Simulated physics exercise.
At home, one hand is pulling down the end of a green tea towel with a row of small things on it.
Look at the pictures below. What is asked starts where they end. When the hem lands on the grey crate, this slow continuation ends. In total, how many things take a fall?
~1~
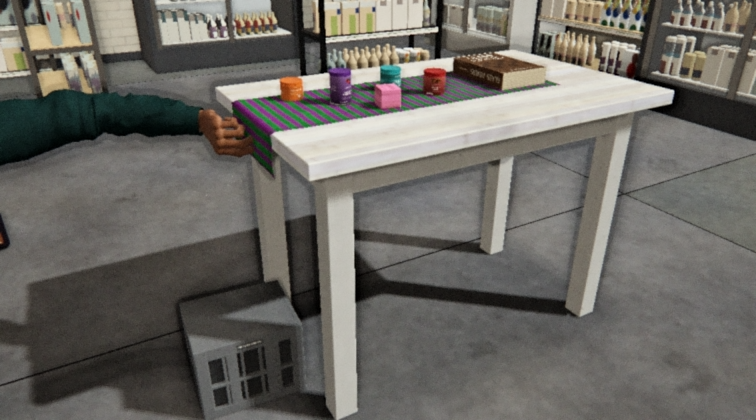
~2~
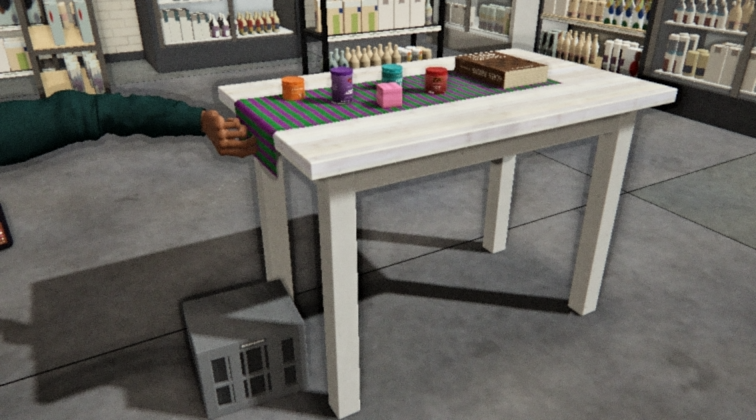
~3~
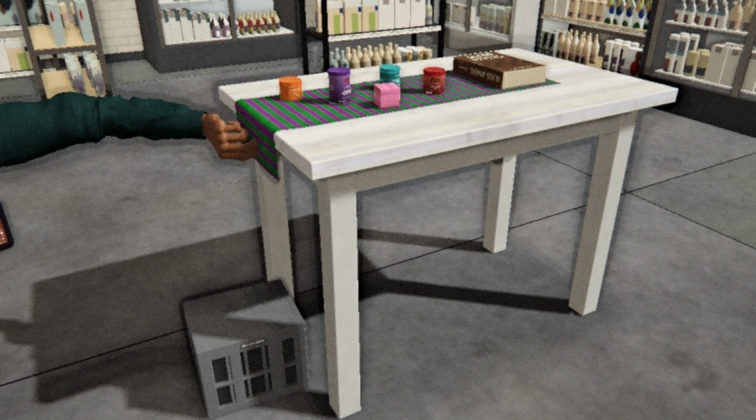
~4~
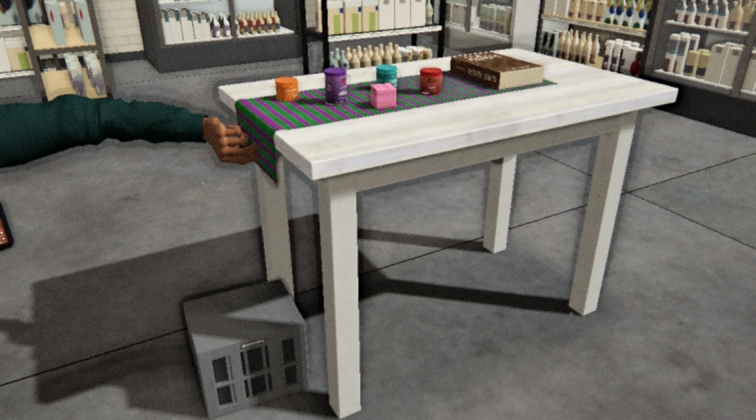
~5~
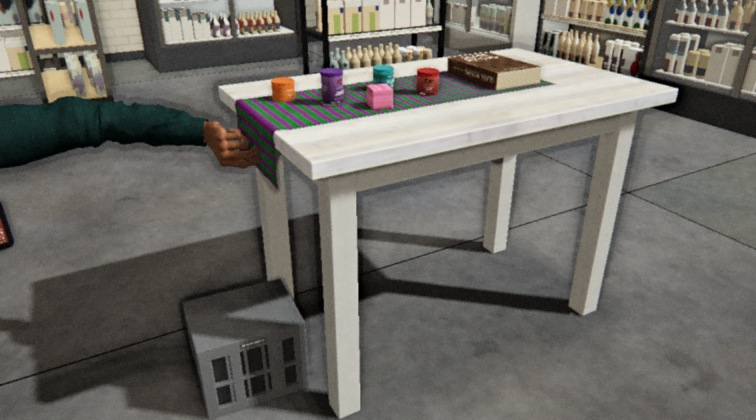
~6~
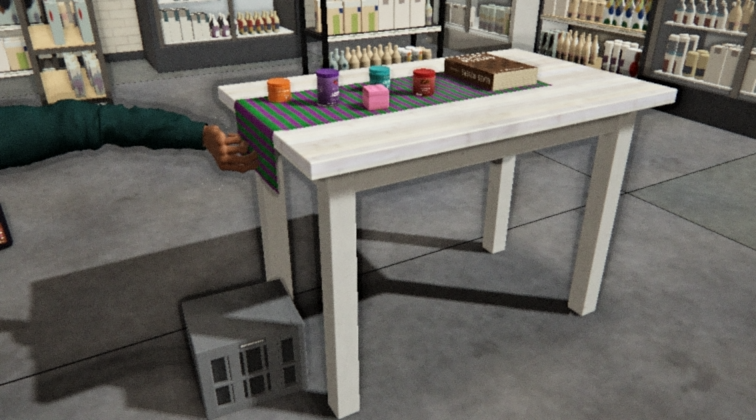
Count them up and you get four things gone over the edge.
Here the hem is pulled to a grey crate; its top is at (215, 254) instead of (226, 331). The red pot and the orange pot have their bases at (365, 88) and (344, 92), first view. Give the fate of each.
Well, the red pot is safe, and the orange pot is safe.
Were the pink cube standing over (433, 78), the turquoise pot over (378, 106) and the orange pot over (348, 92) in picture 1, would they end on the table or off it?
The pink cube ends up still aboard; the turquoise pot ends up knocked off; the orange pot ends up knocked off.
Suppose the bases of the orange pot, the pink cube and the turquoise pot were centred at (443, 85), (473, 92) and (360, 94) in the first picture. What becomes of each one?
Result - the orange pot stays put, the pink cube stays put, and the turquoise pot comes off.
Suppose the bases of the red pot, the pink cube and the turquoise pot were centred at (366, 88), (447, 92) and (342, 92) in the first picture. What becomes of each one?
The red pot is carried off, the pink cube does not fall, the turquoise pot falls.
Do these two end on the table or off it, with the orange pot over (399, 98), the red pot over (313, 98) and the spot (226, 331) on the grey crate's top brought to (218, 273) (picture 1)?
Orange pot: Safe; red pot: Lost.
Soon after, hem near (261, 224); orange pot gone.
After that, hem near (264, 270); orange pot and purple can gone.
And then, hem on the crate; orange pot, purple can, pink cube and turquoise pot gone.
In the end, hem on the crate; orange pot, purple can, pink cube and turquoise pot gone. It carries off four.
